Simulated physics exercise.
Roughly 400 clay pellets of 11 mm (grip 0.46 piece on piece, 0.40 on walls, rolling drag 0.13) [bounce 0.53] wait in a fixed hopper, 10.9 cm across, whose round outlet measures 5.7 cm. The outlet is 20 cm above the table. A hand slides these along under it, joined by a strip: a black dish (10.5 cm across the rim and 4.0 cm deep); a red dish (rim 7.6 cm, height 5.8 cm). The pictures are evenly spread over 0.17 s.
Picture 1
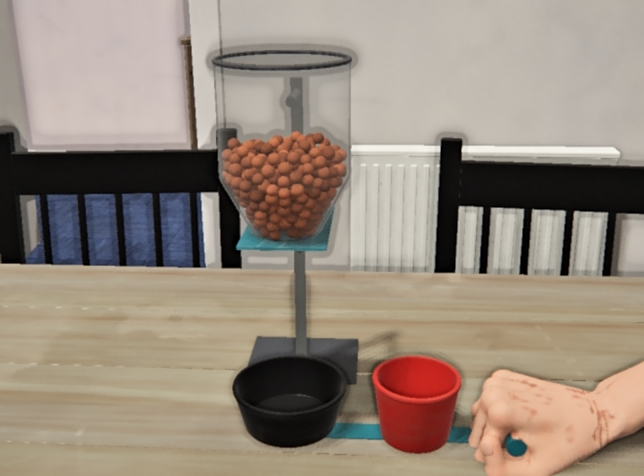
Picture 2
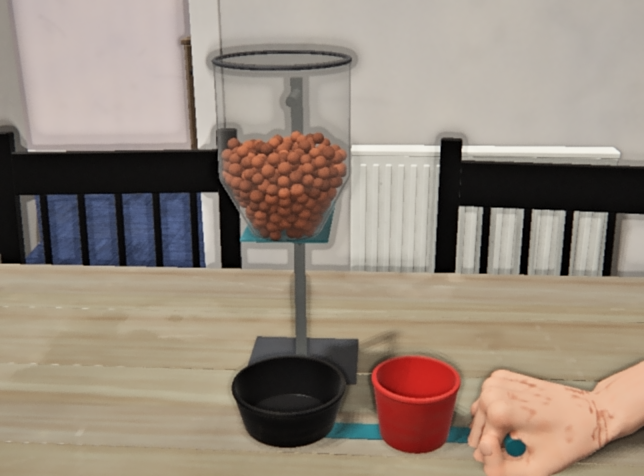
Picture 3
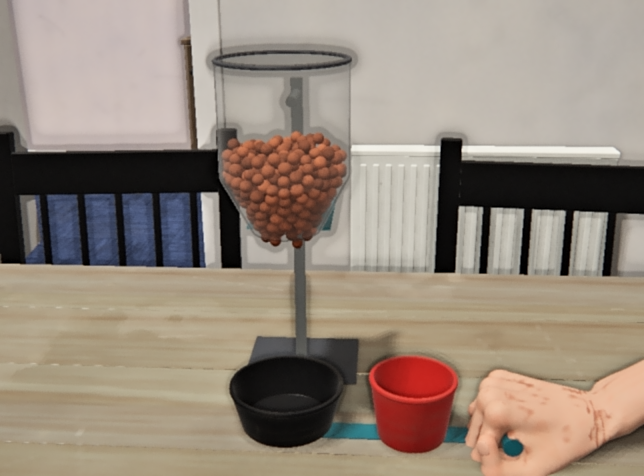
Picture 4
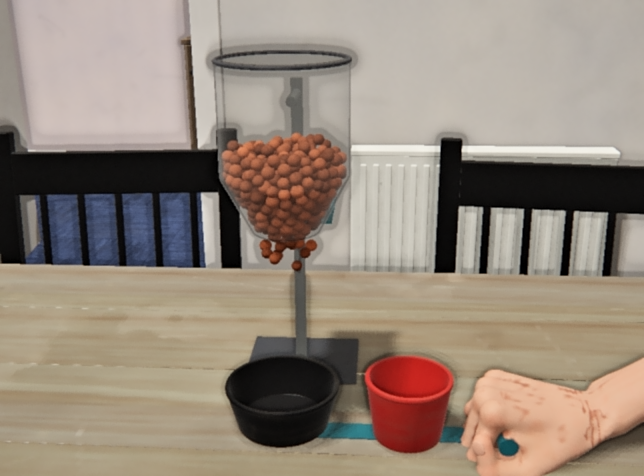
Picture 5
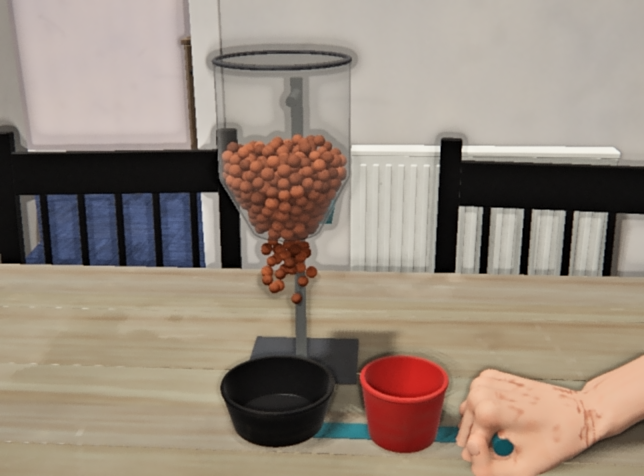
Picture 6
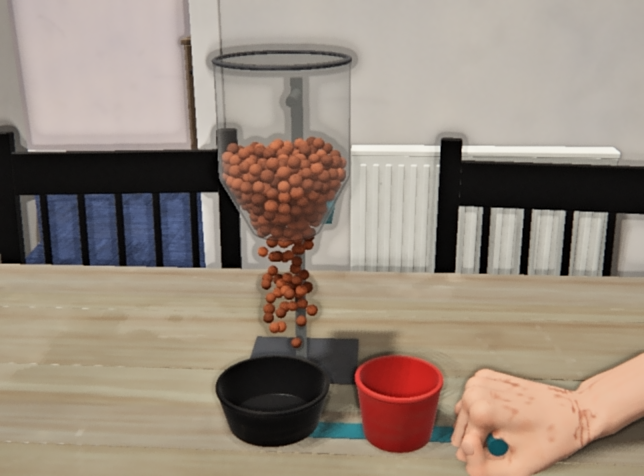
At the start, a clear funnel full of reddish-brown balls stands on a table behind a black dish and a red dish, a hand at the right. The teal plate under the funnel slides away, and balls begin dropping in a lengthening stream while the hand shifts both dishes slightly left.
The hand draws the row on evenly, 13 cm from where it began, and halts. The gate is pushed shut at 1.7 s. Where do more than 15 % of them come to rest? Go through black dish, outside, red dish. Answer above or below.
In the black dish: Above; outside everything: Above; in the red dish: Above.
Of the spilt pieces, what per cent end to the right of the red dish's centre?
Roughly 30 per cent.
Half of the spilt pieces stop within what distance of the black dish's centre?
Some 14 cm.
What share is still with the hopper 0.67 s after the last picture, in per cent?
Some 0 per cent of the load.
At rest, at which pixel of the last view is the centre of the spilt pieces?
Near (259, 419).
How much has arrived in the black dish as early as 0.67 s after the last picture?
Some 25 per cent.
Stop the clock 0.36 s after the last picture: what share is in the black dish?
Some 25 per cent.
Then, 0.36 s after the last picture, hopper 40 %, black dish 25 %, outside 20 %, in the air 15 %; middle of all pieces on or above the table near (272, 316).
Then, 0.67 s after the last picture, red dish 35 %, black dish 25 %, outside 35 %, in the air 5 %; middle of all pieces on or above the table near (255, 399).
Then, 0.95 s after the last picture, red dish 40 %, black dish 25 %, outside 35 %; middle of all pieces on or above the table near (240, 405).
Then, 1.22 s after the last picture, red dish 40 %, black dish 25 %, outside 35 %; middle of all pieces on or above the table near (240, 405).
In the end, hopper 0 %, red dish 40 %, black dish 25 %, outside 35 %.
